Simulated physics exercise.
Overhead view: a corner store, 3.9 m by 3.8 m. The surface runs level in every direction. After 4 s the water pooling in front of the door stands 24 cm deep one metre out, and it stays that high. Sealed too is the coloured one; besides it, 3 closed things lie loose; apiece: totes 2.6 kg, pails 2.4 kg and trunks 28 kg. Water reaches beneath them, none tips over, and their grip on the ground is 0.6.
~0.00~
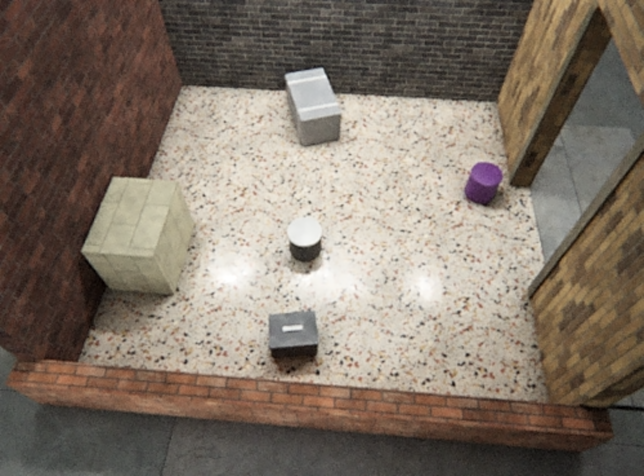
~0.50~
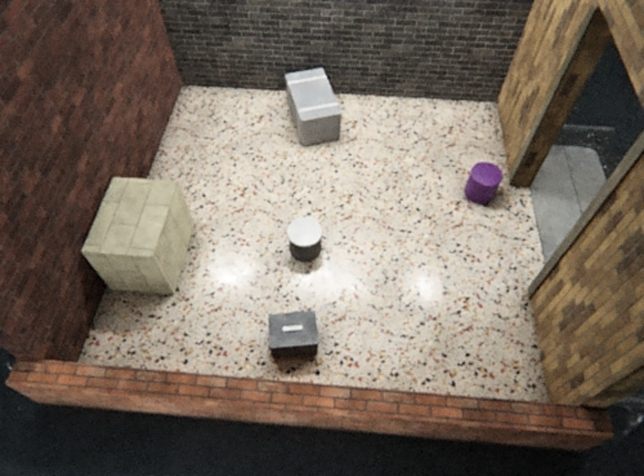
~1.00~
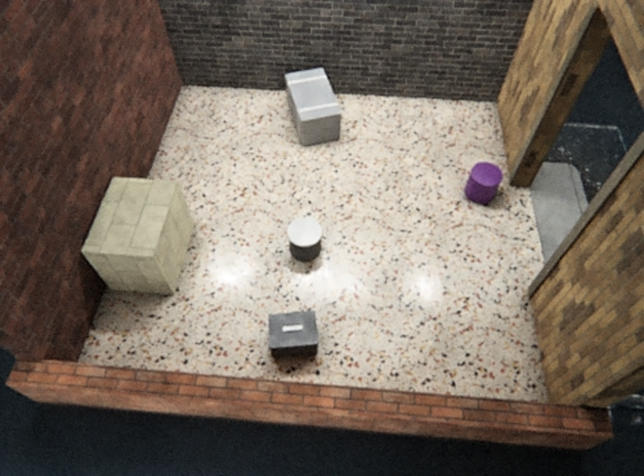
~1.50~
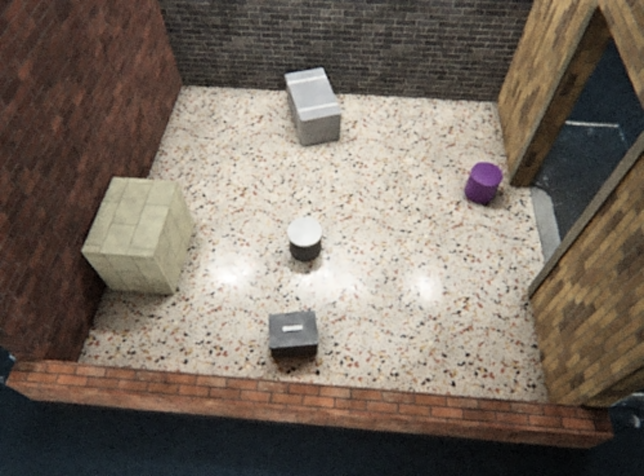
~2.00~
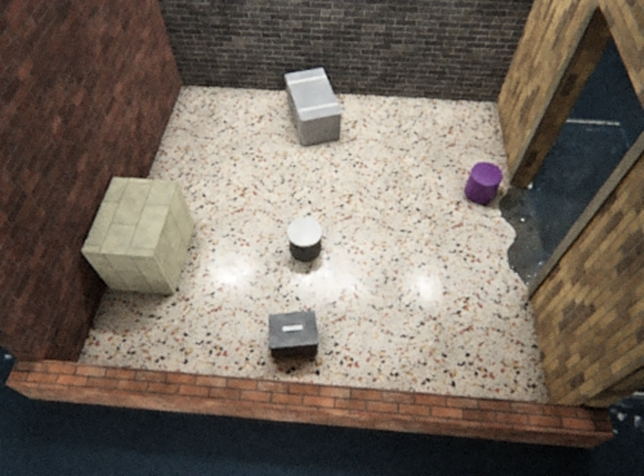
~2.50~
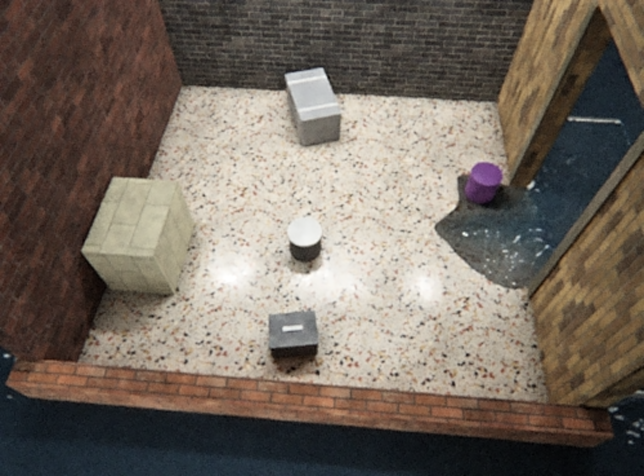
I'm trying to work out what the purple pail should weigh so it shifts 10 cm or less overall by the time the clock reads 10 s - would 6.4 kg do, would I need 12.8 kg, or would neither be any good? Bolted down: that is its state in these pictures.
I'd say neither would do.
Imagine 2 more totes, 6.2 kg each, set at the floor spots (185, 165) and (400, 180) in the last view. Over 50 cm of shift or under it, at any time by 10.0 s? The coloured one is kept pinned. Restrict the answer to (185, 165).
Answer: Past it.
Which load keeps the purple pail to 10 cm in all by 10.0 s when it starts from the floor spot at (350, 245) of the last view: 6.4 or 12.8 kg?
Here both come up short.
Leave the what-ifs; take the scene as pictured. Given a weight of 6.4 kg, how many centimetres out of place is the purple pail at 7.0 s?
About 50 cm.
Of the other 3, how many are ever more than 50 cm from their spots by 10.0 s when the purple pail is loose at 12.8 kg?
That comes to 2.
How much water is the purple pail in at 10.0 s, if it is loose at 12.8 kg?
Close to 10 cm deep.
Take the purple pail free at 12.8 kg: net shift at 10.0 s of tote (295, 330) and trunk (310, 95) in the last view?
60 cm and 40 cm respectively.
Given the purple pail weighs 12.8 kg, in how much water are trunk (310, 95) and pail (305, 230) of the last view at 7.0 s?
Roughly 4 and 13 cm.
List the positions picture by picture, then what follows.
The first frame shows the purple pail at (487, 174) rests on the ground; 0.0 m2 under water; 0 of 4 have shifted.
The second frame shows the purple pail at (487, 174) rests on the ground; 0.0 m2 under water; 0 of 4 have shifted.
The third frame shows the purple pail at (487, 174) rests on the ground; 0.0 m2 under water; 0 of 4 have shifted.
The fourth frame shows the purple pail at (487, 174), on the bottom; 0.0 m2 under water; 0 of 4 have shifted.
The fifth frame shows the purple pail at (487, 174) rests on the ground; water covers 0.1 m2; 0 of 4 have shifted.
The sixth frame shows the purple pail at (487, 174) rests on the ground; water covers 0.6 m2; 0 of 4 have shifted.
After 3.5 s the purple pail would be 8 cm from its start with 6.4 kg and 0 cm from its start with 12.8 kg; 6 cm of water round it then.
After 4.5 s the purple pail would be 45 cm from its start with 6.4 kg and 10 cm from its start with 12.8 kg; 7 cm of water round it then.
After 7.0 s the purple pail would be 52 cm from its start with 6.4 kg and 28 cm from its start with 12.8 kg; 6 cm of water round it then.
After 10.0 s the purple pail would be 65 cm from its start with 6.4 kg and 28 cm from its start with 12.8 kg; 10 cm of water round it then.
